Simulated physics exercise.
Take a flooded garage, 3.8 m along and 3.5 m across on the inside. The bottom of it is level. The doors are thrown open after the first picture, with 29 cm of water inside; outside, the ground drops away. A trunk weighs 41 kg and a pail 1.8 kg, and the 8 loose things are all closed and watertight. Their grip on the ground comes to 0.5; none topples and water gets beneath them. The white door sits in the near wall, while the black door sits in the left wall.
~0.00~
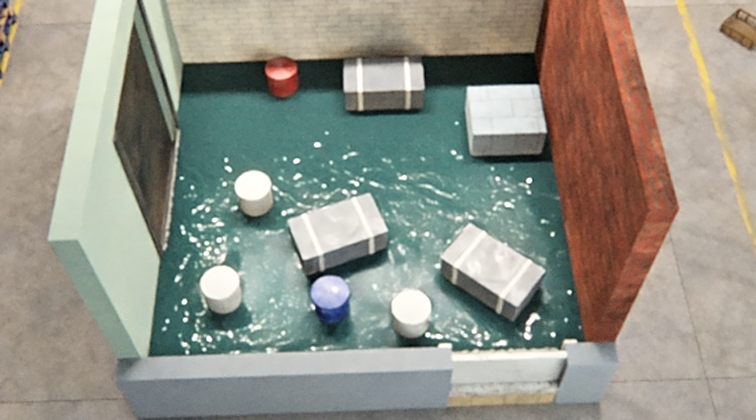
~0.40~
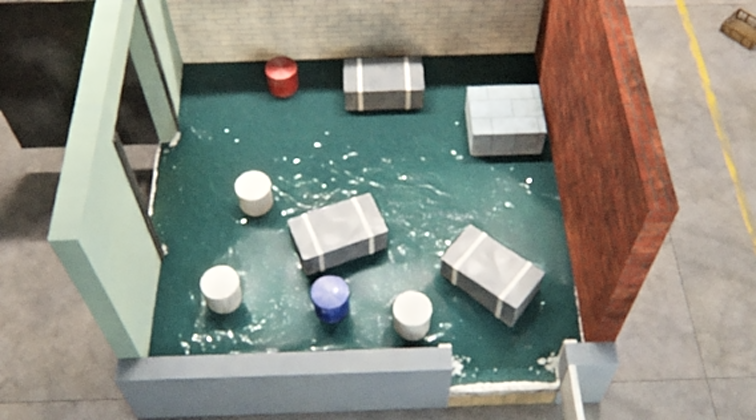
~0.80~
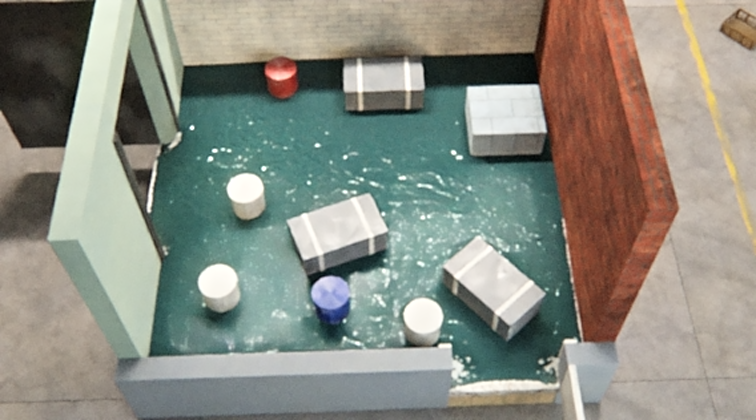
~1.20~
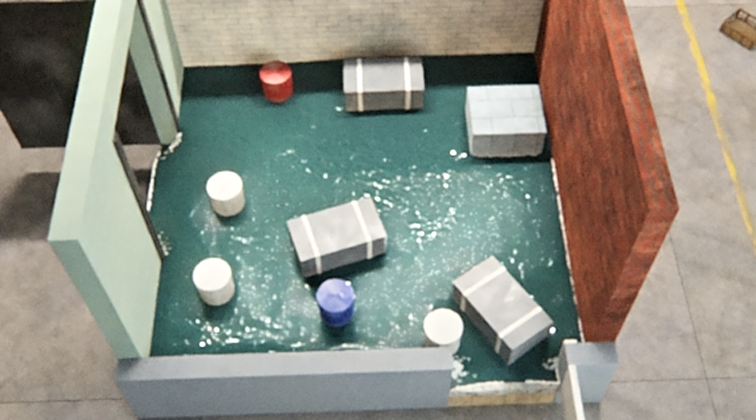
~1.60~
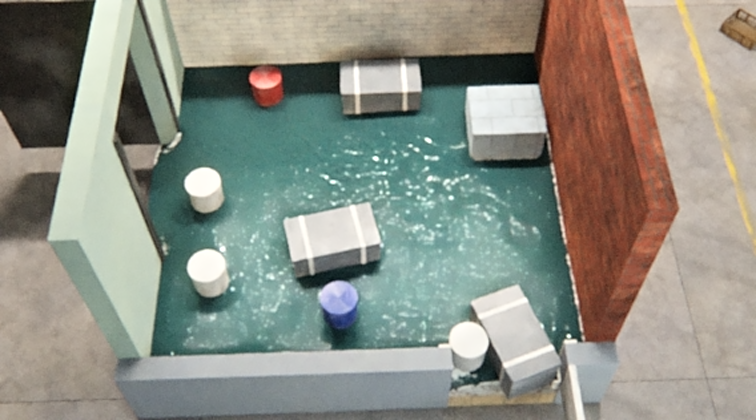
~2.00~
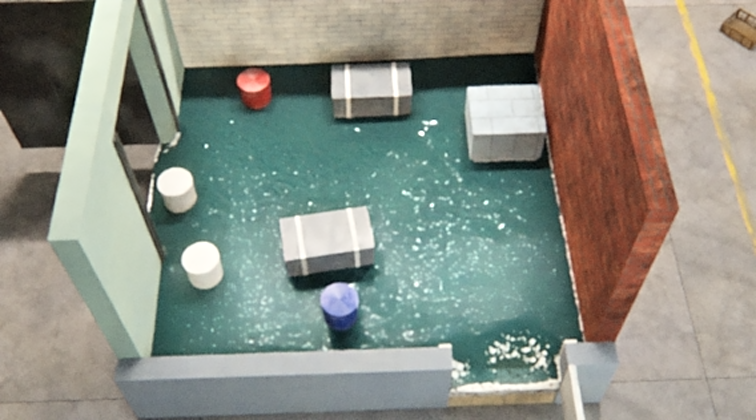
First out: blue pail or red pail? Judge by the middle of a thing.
The red one is first out.
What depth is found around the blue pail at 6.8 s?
Near 12 cm deep.
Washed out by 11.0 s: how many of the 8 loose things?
I make it 6.
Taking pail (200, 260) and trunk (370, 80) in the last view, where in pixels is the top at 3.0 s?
Estimated pixels: (179, 243) and (345, 93).
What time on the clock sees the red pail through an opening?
At about 5.0 s.
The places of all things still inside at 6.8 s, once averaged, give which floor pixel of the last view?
Somewhere near (331, 243).
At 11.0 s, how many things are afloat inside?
Tally: 0 of them.
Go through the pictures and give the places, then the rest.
In the first picture, the blue pail at (330, 292) floats; the red pail at (281, 67) floats; about 3630 L in view; 0 of 8 have shifted.
In the second picture, the blue pail at (330, 292), afloat; the red pail at (281, 67), afloat; 29 cm deep round most things; 0 of 8 have shifted.
In the third picture, the blue pail at (331, 293) floats; the red pail at (281, 68), afloat; about 3390 L in view; 3 of 8 have shifted.
In the fourth picture, the blue pail at (335, 296), afloat, 5 cm from its start; the red pail at (275, 72), afloat, 6 cm from its start; about 3230 L in view; 5 of 8 have shifted.
In the fifth picture, the blue pail at (339, 298) floats, 8 cm from its start; the red pail at (265, 77) floats, 17 cm from its start; 23 cm deep round most things; 7 of 8 have shifted.
In the sixth picture, the blue pail at (340, 299) floats, 9 cm from its start; the red pail at (253, 80), afloat, 30 cm from its start; about 2910 L in view; 8 of 8 have shifted.
After 3.0 s the blue pail is near (343, 309), 0.2 m from its start, afloat; the red pail is near (231, 88), 0.5 m from its start, afloat; 3 of 8 are out; 5 afloat.
After 6.8 s the blue pail is near (390, 319), 0.5 m from its start, afloat; the red pail has gone out (at 5.1 s); 5 of 8 are out; 3 afloat.
After 11.0 s the blue pail has gone out (at 10.9 s); the red pail has gone out (at 5.1 s); 6 of 8 are out; 0 afloat.
After 15.0 s the blue pail has gone out (at 10.9 s); the red pail has gone out (at 5.1 s); 6 of 8 are out; 0 afloat.
